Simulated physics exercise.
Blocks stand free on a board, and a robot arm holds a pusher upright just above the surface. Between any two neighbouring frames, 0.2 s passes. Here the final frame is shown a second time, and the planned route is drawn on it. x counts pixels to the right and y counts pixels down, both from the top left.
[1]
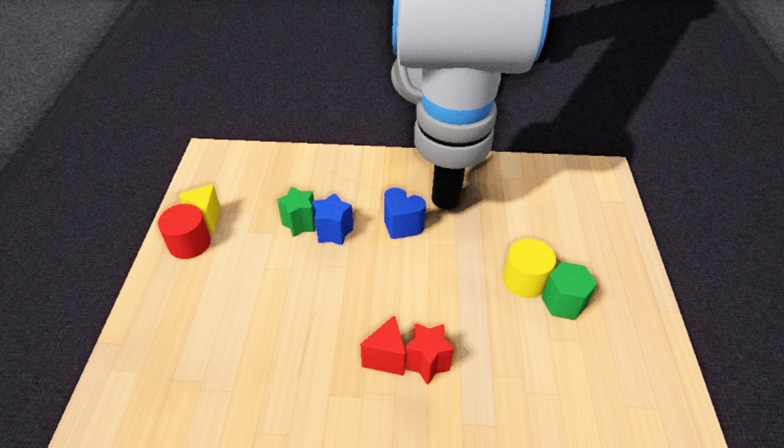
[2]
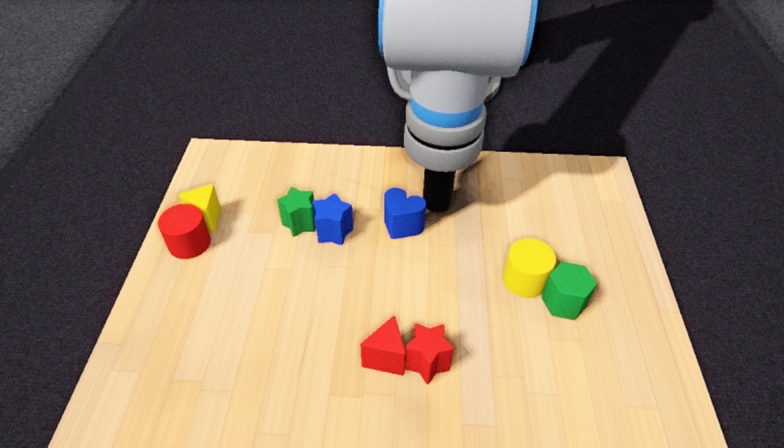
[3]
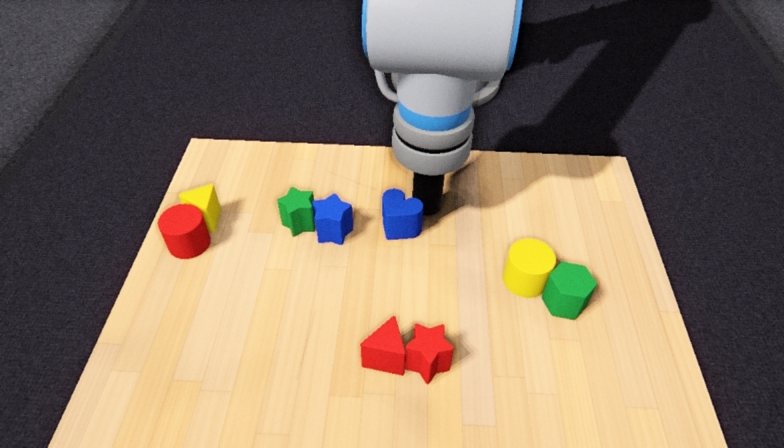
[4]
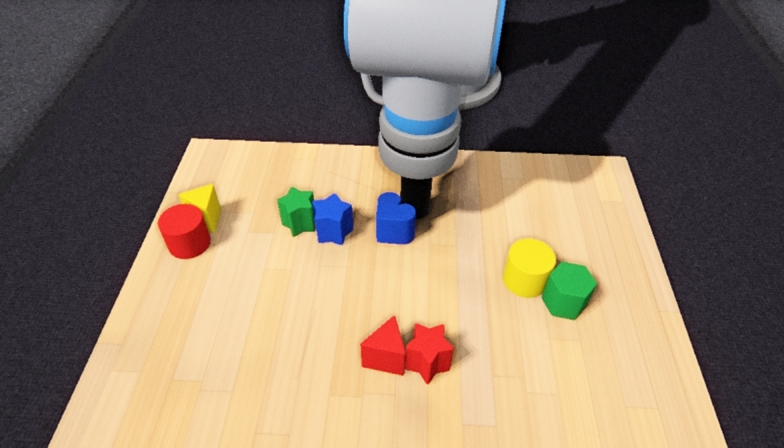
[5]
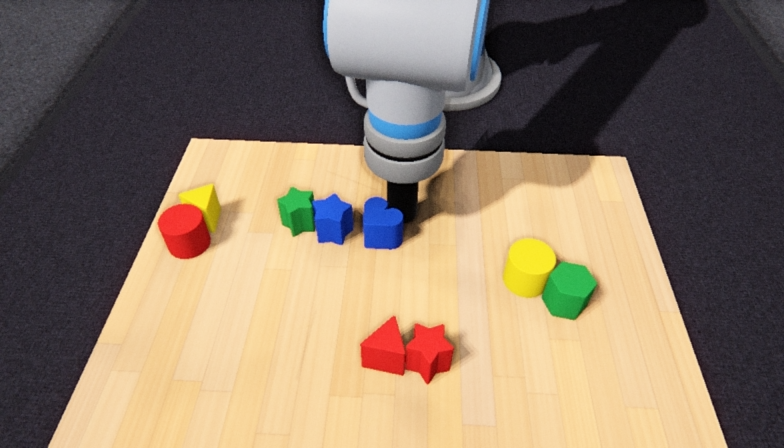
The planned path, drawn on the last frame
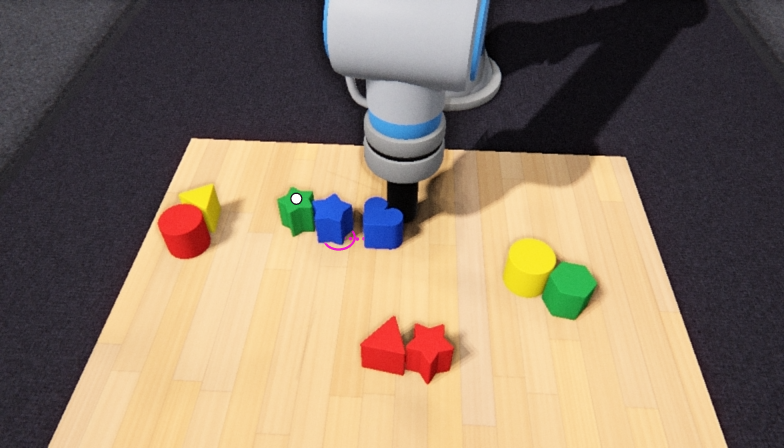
On a wooden board, a robot arm moving left and nudging a blue heart block slightly toward the blue and green star-shaped blocks.
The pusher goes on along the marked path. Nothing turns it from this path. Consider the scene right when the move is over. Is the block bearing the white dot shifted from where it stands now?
I expect so.
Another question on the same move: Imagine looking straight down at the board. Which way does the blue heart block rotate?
That block twists counter-clockwise.
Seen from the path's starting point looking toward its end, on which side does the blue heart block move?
It goes left.
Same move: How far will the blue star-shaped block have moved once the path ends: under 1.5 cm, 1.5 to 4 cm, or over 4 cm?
It goes 1.5 to 4 cm.
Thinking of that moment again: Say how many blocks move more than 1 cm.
It should be three or more, as far as I can tell.
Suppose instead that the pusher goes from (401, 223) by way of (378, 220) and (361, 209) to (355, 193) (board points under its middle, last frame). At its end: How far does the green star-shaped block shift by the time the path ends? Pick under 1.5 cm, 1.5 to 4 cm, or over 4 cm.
Shift: Under 1.5 cm.
The drawn path runs from (401, 223) through (383, 232) and (362, 239) to (339, 238); the dot is on the green star-shaped block.
On the path given first. Halfway along, pusher (372, 227); blue star-shaped block (326, 207), turned 15° clockwise; blue heart block (350, 228).
At the end, pusher (339, 228); green star-shaped block (280, 192), turned 20° clockwise; blue star-shaped block (302, 207), turned 35° clockwise; blue heart block (332, 236), turned 40° anticlockwise.
